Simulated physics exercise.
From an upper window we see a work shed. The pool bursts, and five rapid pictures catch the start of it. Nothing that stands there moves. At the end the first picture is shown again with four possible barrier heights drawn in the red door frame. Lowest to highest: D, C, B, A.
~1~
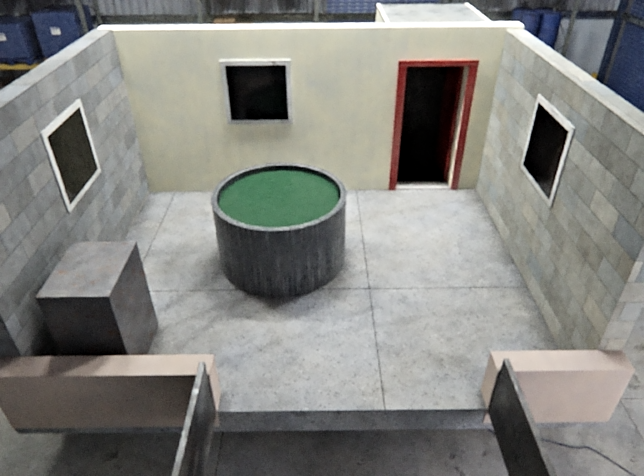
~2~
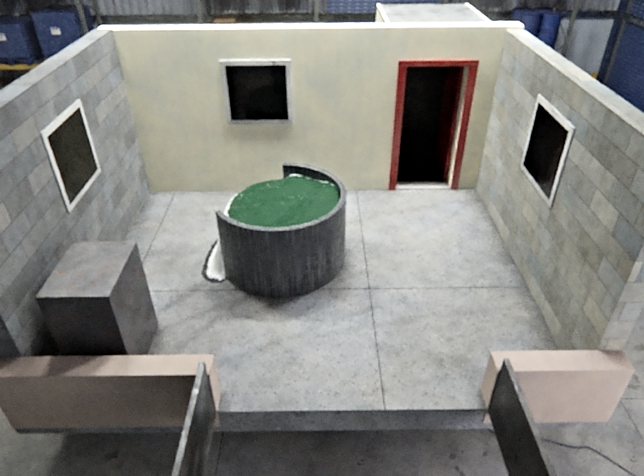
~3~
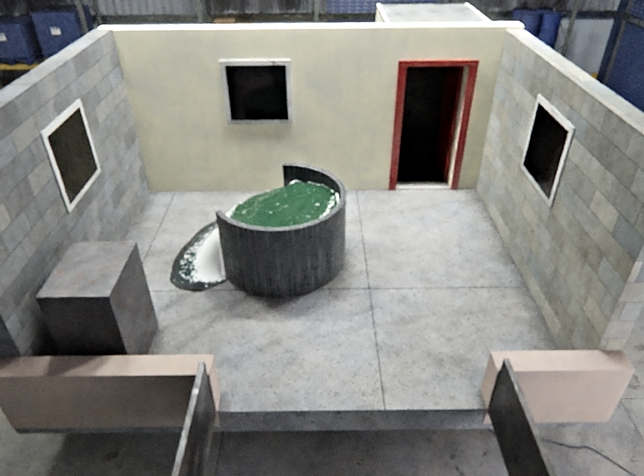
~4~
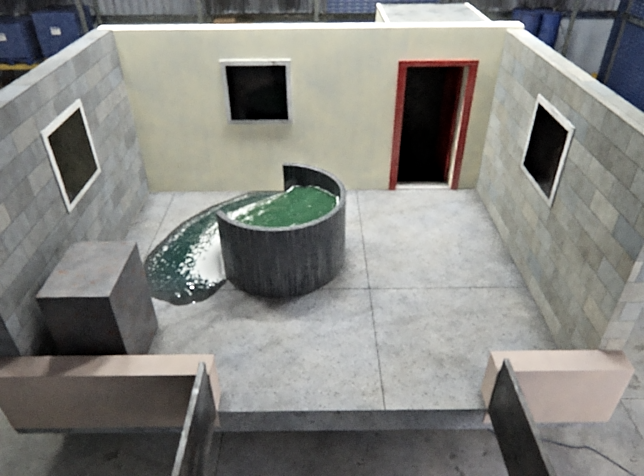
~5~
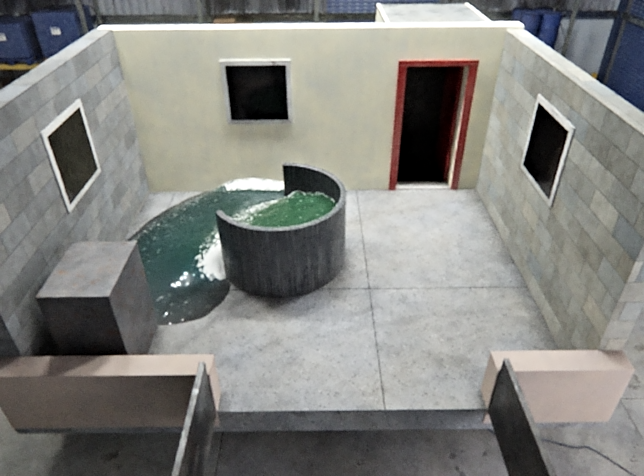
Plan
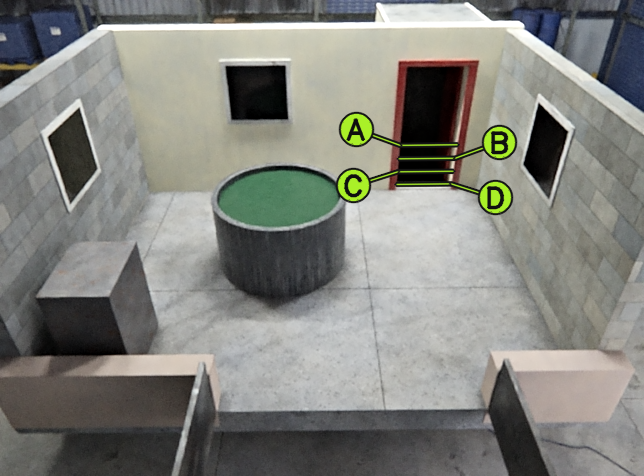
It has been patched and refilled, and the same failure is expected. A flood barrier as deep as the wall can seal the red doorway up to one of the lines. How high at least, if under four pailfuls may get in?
D.
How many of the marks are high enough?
All of the four.
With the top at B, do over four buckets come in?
No.
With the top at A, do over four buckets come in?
No, not at all.
On the marked copy, A at (428, 145); B at (427, 158); C at (425, 171); D at (423, 184); from the bottom up D, C, B, A.
Choosing A, nothing gets over.
Choosing B, nothing gets over.
Choosing C, nothing gets over.
Choosing D, a splash gets over, under a bucket.
